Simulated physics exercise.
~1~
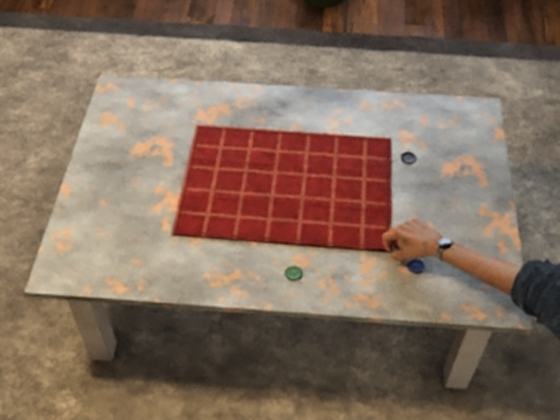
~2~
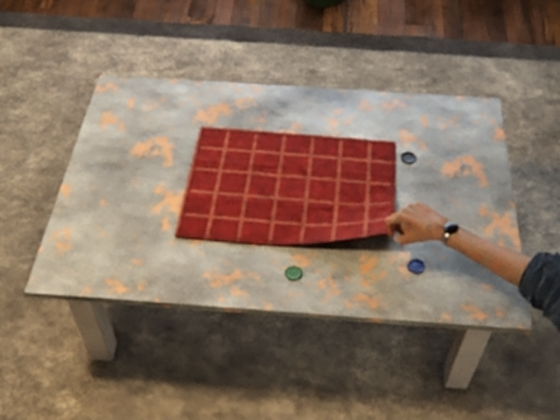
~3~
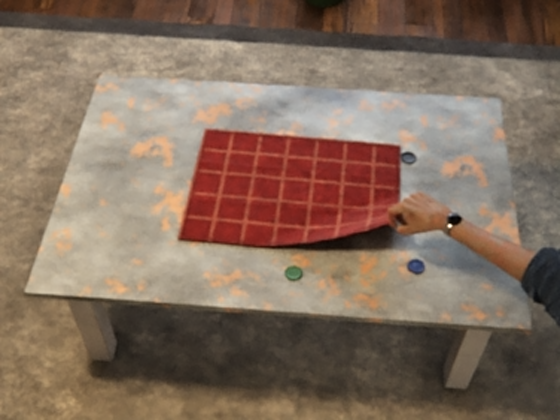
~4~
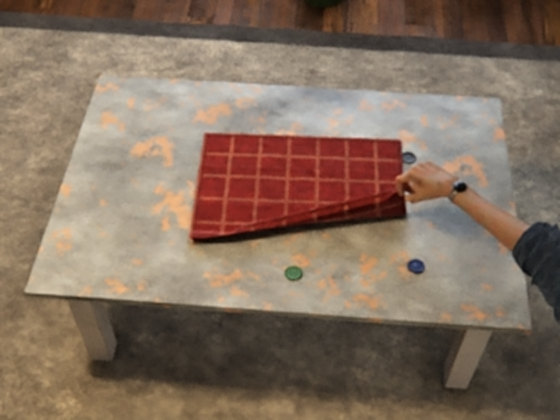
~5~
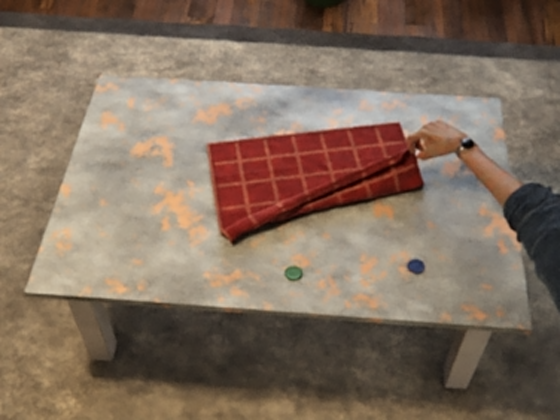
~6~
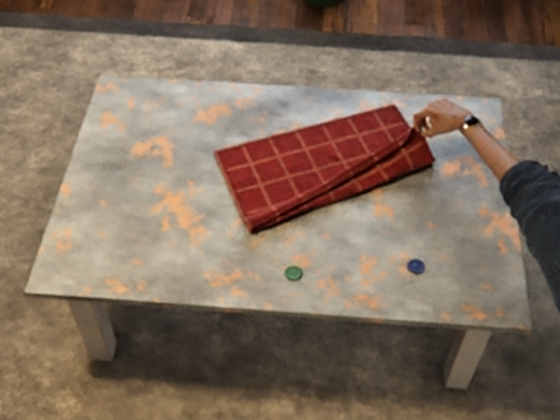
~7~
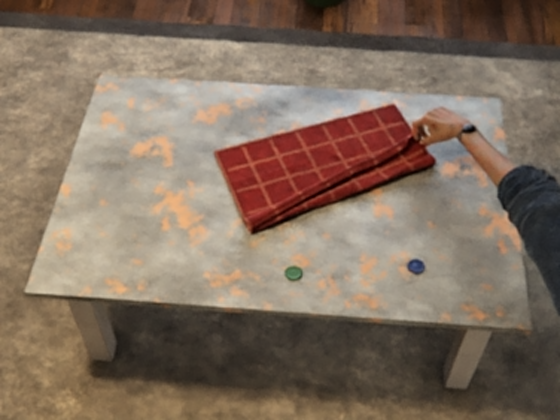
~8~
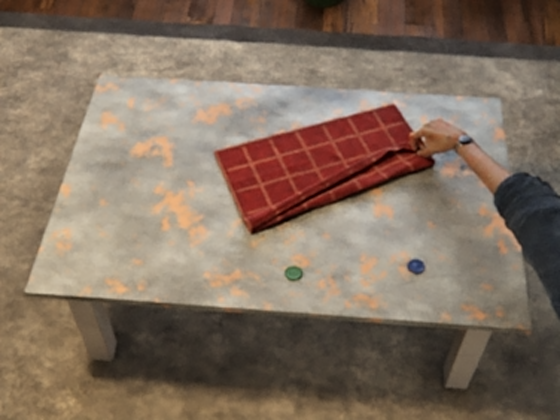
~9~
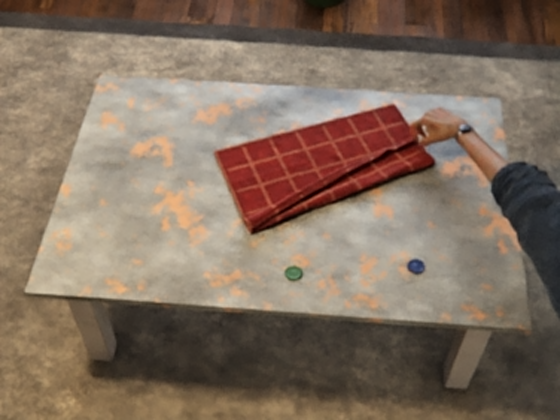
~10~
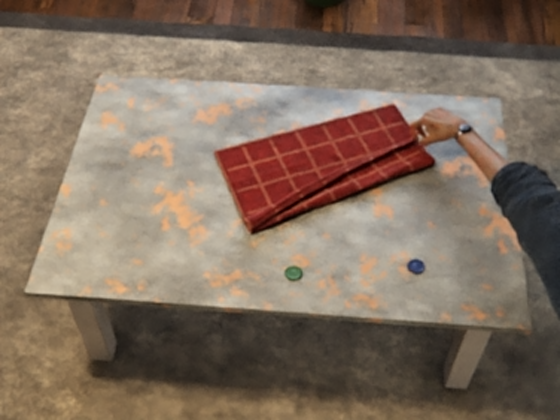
On a grey and orange mottled table, a hand lifts the near right corner of a red checked cloth and draws it up and to the right, partly folding it over a black lid. The green and blue caps remain uncovered, the hand still at the cloth.
